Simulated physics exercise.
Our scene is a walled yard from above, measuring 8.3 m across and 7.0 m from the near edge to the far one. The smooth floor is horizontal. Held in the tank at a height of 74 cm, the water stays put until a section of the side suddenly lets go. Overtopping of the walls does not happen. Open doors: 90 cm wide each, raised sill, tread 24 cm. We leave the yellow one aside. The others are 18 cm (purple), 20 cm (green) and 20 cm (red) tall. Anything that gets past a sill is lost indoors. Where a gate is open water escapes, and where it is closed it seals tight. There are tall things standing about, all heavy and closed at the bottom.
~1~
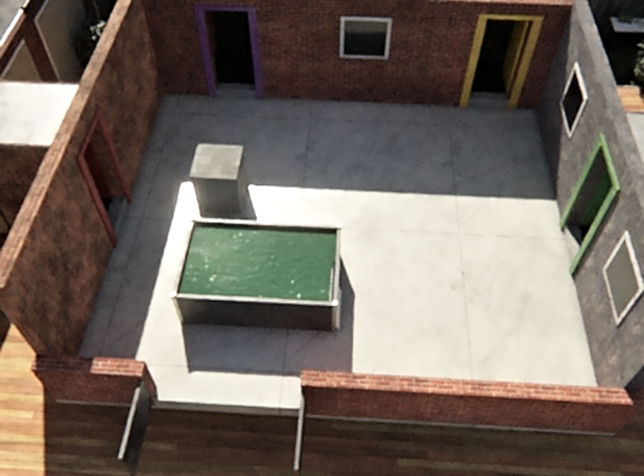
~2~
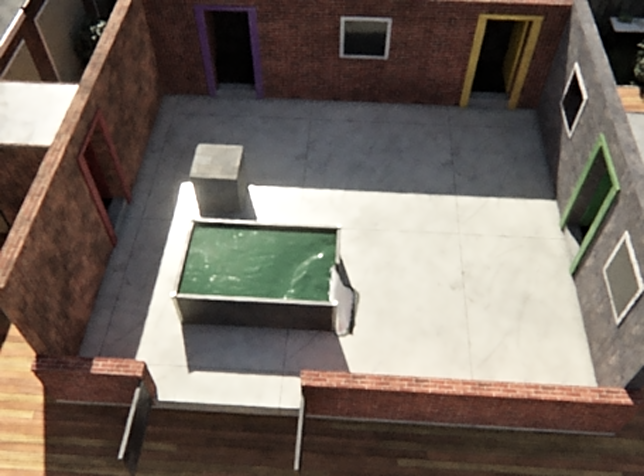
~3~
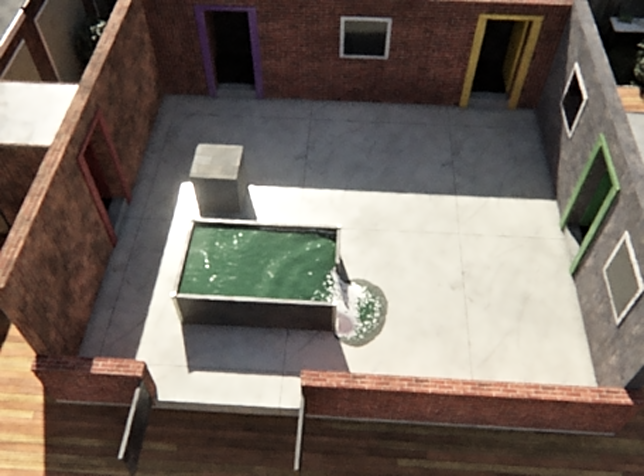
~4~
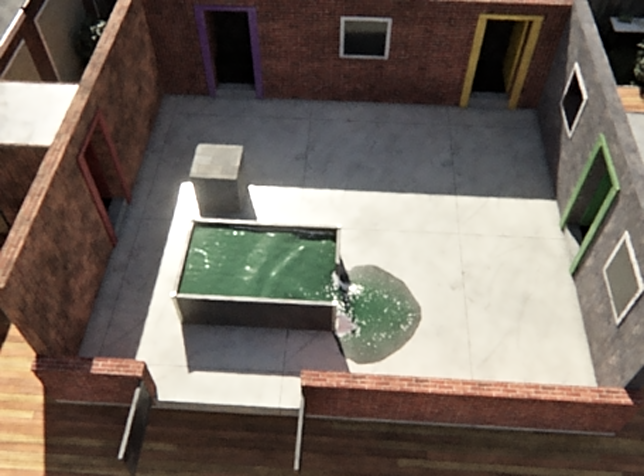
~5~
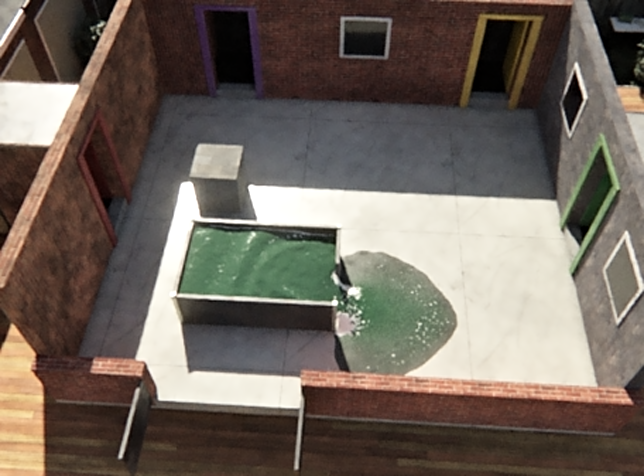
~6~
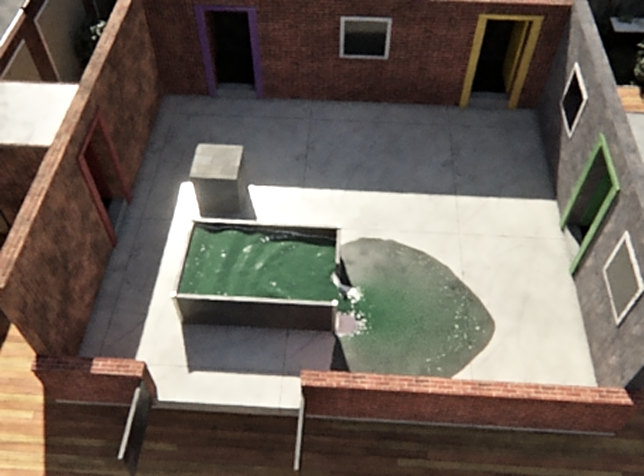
A walled yard held a tank of green water beside a gray block, and then water burst out of the tank's right end, foamed onto the pale floor and spread rightward in a widening puddle.
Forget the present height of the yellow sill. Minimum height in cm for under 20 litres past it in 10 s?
Approx. 12.5 cm.
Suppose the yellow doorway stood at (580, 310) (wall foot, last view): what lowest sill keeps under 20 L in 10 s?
19 cm.
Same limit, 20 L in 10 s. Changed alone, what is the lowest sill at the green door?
Green would need about 12.5 cm on its own.
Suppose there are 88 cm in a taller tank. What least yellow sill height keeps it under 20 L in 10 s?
The step would need to be some 16 cm high.
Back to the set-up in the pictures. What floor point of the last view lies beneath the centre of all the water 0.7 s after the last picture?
My guess is close to (311, 300).
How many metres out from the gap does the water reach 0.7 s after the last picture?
Roughly 4.4 m from the gap.
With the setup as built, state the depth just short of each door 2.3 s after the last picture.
Door by door, in centimetres - purple 0, green 16, red 0, yellow 0.
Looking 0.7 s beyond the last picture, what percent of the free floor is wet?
Roughly 25 percent.
Then, 0.7 s after the last picture water covers 25 % of the floor, deepest (37 cm) near (347, 316); it has not reached the yellow door.
Then, 2.3 s after the last picture water covers 30 % of the floor, deepest (36 cm) near (551, 386); it has not reached the yellow door.
Then, 9.3 s after the last picture water covers 75 % of the floor, deepest (12 cm) near (530, 159); 11 cm at the yellow door, 0 litres in over its 22 cm sill.
At the yellow door as built, the water peaked near 18 cm, 4.7 s after the last picture.
Run again over the same 10 s with other heights there, 33 litres in over 11.5 cm, 3 litres over 16 cm. The limit of 20 litres is kept from about 12.5 cm up.
